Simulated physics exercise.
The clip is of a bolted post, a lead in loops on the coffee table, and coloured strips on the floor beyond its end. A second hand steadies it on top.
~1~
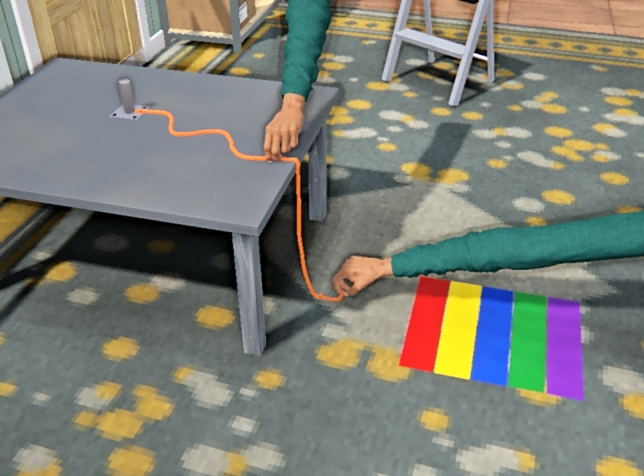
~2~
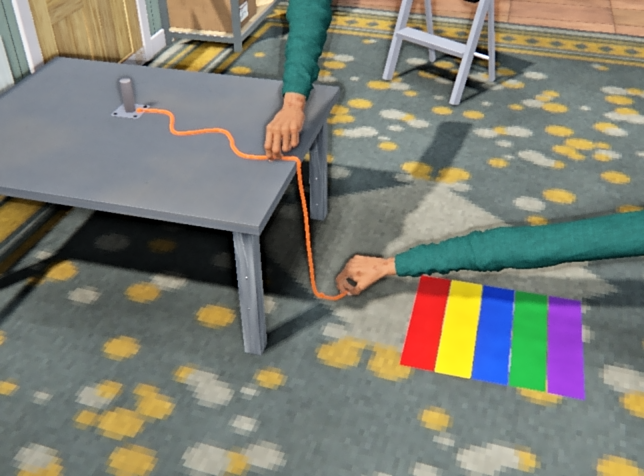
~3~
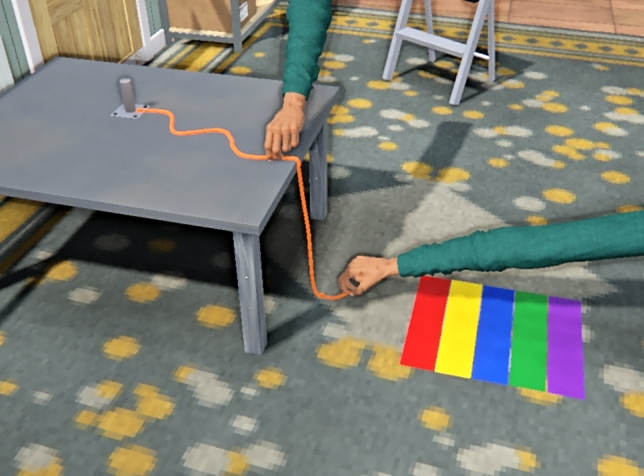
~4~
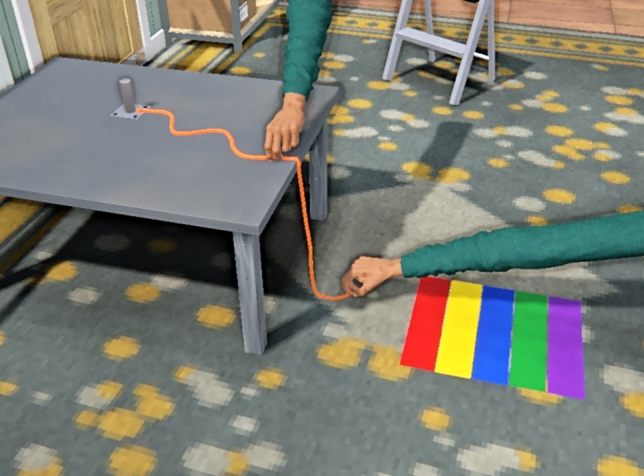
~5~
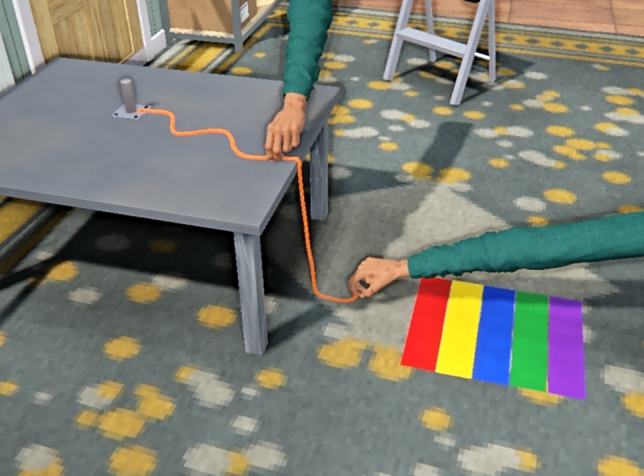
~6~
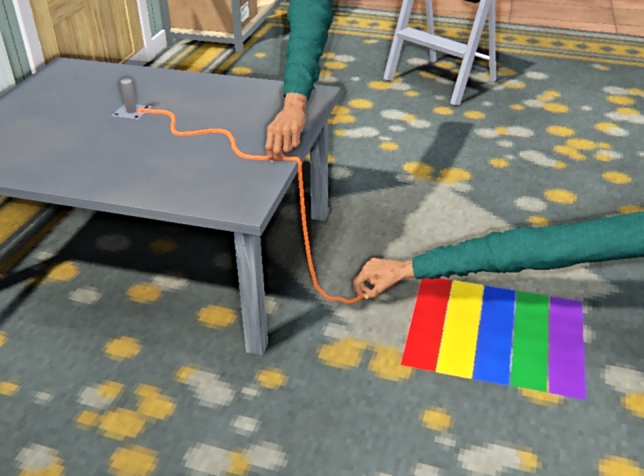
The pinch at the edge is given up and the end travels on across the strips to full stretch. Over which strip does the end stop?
The blue one.
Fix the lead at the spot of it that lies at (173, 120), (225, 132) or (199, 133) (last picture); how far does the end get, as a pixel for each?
In that order: (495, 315), (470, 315) and (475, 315).
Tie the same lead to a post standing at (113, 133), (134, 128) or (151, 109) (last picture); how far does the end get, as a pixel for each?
The places are (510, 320), (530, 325) and (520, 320).
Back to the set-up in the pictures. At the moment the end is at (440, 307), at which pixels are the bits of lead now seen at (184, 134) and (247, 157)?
The first at (212, 128), the second at (299, 149).
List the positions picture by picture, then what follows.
In the first picture, end (343, 292); red (420, 351); yellow (455, 357); blue (491, 364); green (528, 371); purple (565, 378).
In the second picture, end (347, 292); lead through (168, 113) (196, 132) (237, 152) (299, 167) (307, 228) (313, 284).
In the third picture, end (349, 292).
In the fourth picture, end (352, 293); lead through (168, 113) (196, 133) (237, 152) (299, 167) (307, 228) (313, 285).
In the fifth picture, end (359, 294).
In the sixth picture, end (364, 295); lead through (169, 113) (197, 133) (238, 152) (300, 168) (305, 228) (316, 285).
Soon after, end near (440, 307); over red.
Then, end near (479, 314); over yellow.
At full stretch, end near (502, 318); over blue. It halts on the blue strip.
